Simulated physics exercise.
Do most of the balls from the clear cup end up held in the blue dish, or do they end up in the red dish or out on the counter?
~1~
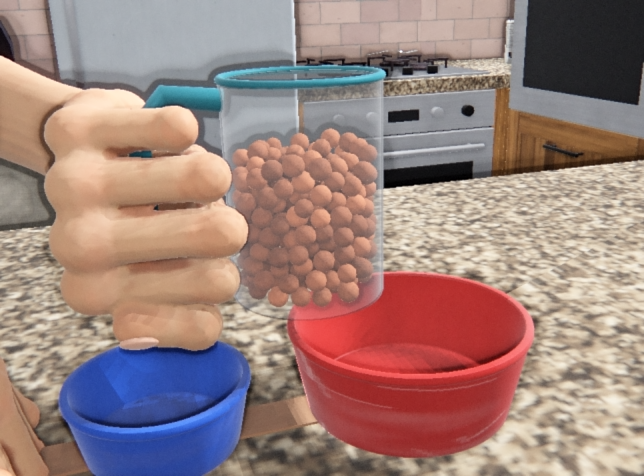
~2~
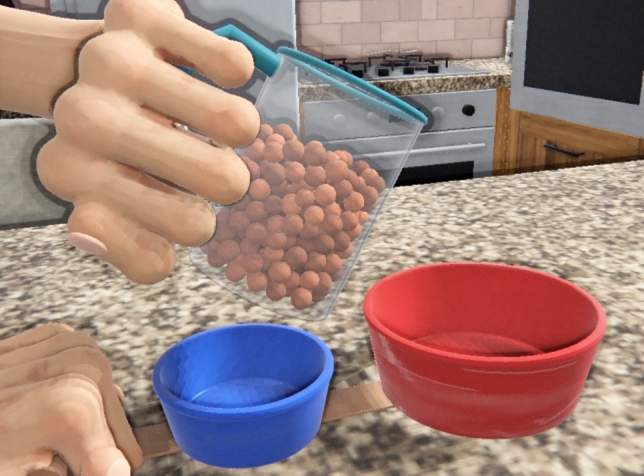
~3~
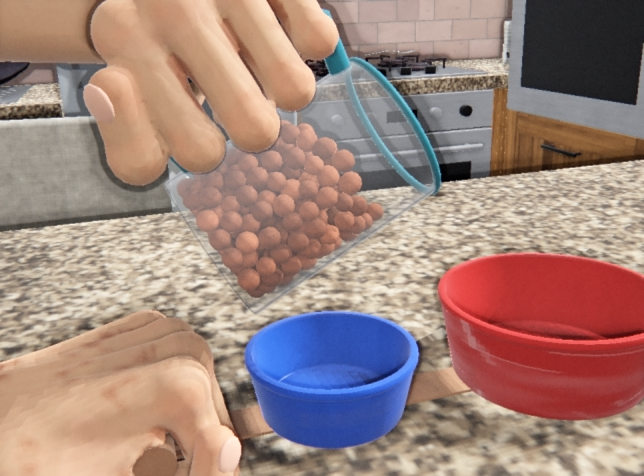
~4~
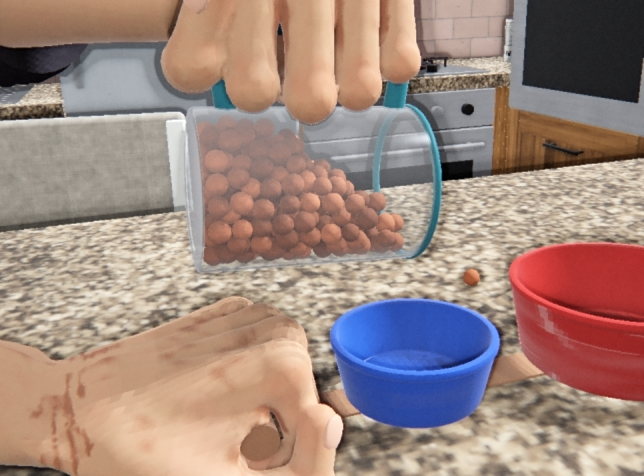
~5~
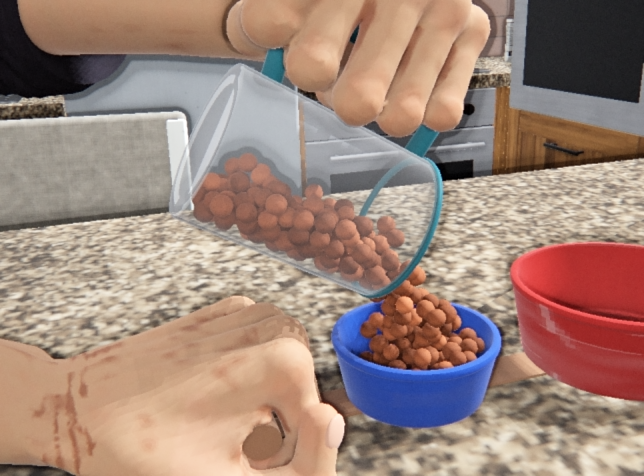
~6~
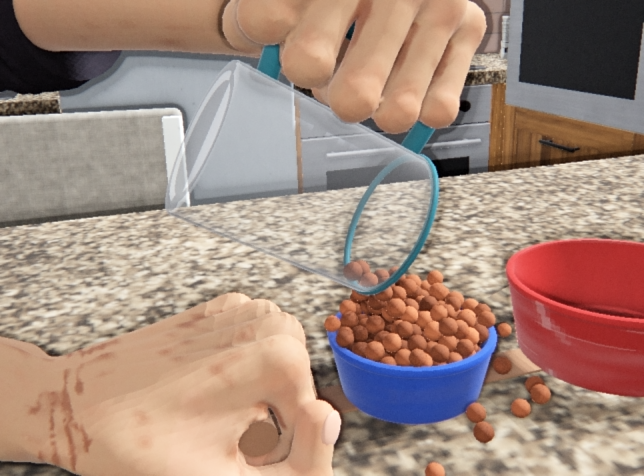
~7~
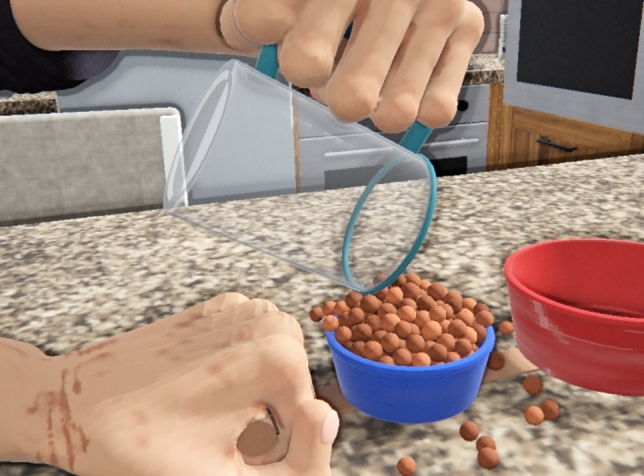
Most of the balls end up heaped in the blue dish. Only a small share lies on the counter, and the red dish gets none.
